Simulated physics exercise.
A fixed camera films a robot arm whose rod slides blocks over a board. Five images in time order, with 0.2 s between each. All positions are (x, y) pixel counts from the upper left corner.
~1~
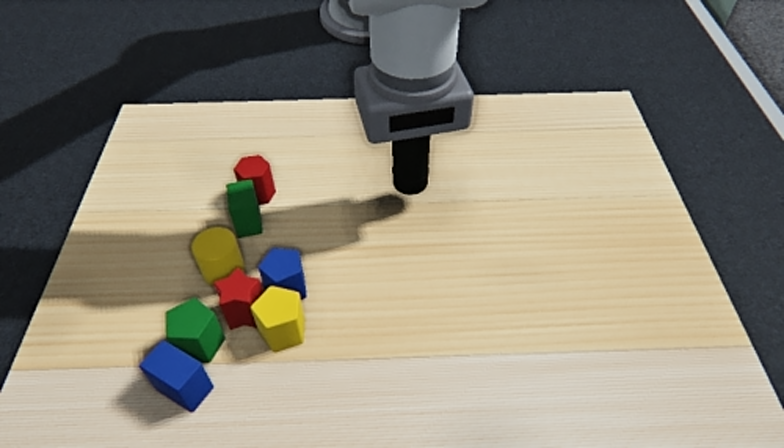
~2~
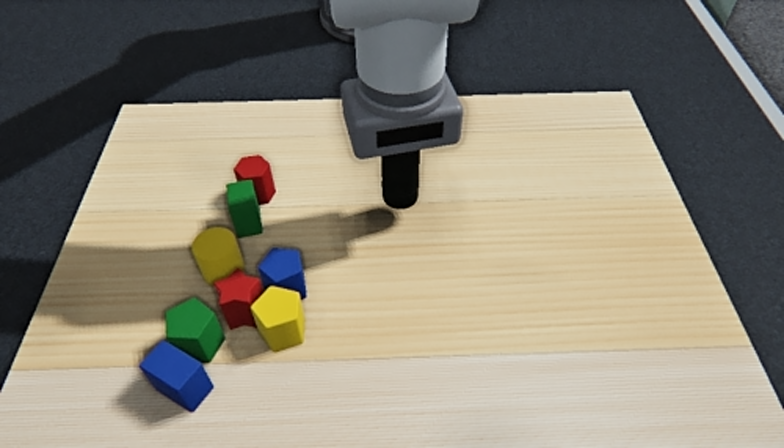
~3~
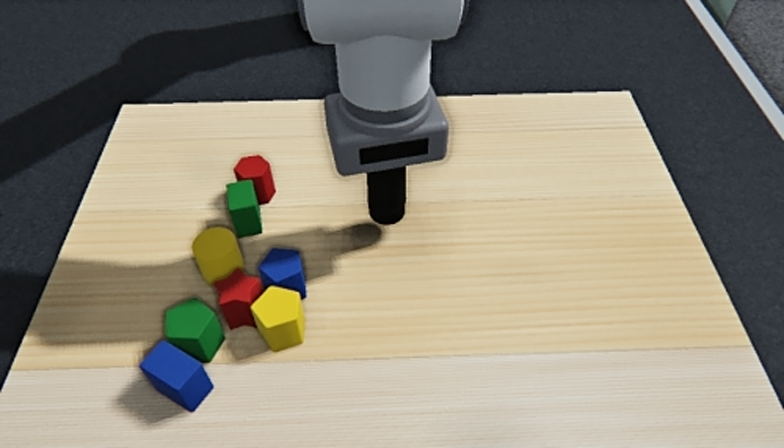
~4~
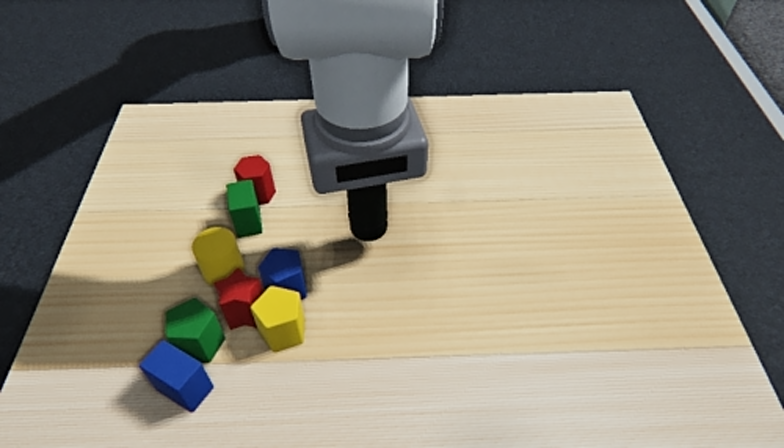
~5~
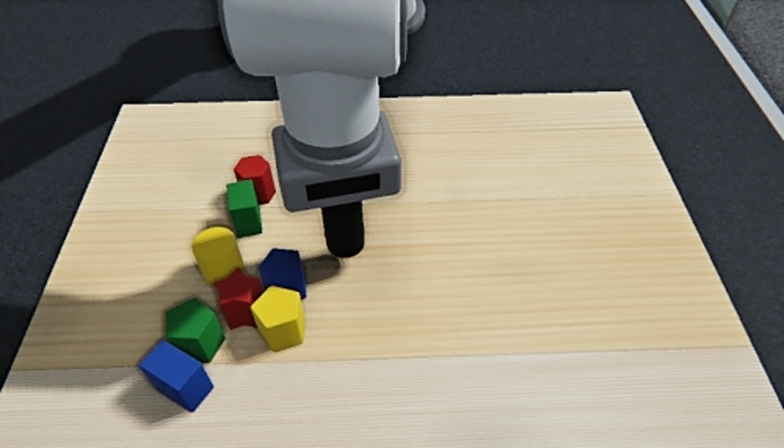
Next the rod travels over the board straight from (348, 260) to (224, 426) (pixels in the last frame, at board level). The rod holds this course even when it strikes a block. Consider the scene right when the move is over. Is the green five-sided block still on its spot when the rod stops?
Yes, it checks out.
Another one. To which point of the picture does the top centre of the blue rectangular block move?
It is at (132, 381).
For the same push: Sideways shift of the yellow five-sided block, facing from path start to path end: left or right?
Slides right.
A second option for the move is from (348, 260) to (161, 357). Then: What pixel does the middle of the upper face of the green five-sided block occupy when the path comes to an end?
The point I'd pick in the picture is (18, 415).
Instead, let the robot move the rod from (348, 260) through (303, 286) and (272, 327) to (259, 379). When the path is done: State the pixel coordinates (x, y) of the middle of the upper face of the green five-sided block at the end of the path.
Roughly at (146, 335).
What follows on the original path. One third of the way, rod (308, 294); yellow five-sided block (270, 311); blue five-sided block (271, 268), turned 35° clockwise.
Two thirds of the way, rod (266, 349); blue rectangular block (166, 367); yellow five-sided block (216, 354), turned 60° clockwise; blue five-sided block (270, 269), turned 40° clockwise.
At the end, rod (217, 414); blue rectangular block (132, 381), turned 45° clockwise; green five-sided block not moved; yellow five-sided block (175, 380), turned 100° clockwise; blue five-sided block (270, 269), turned 40° clockwise.
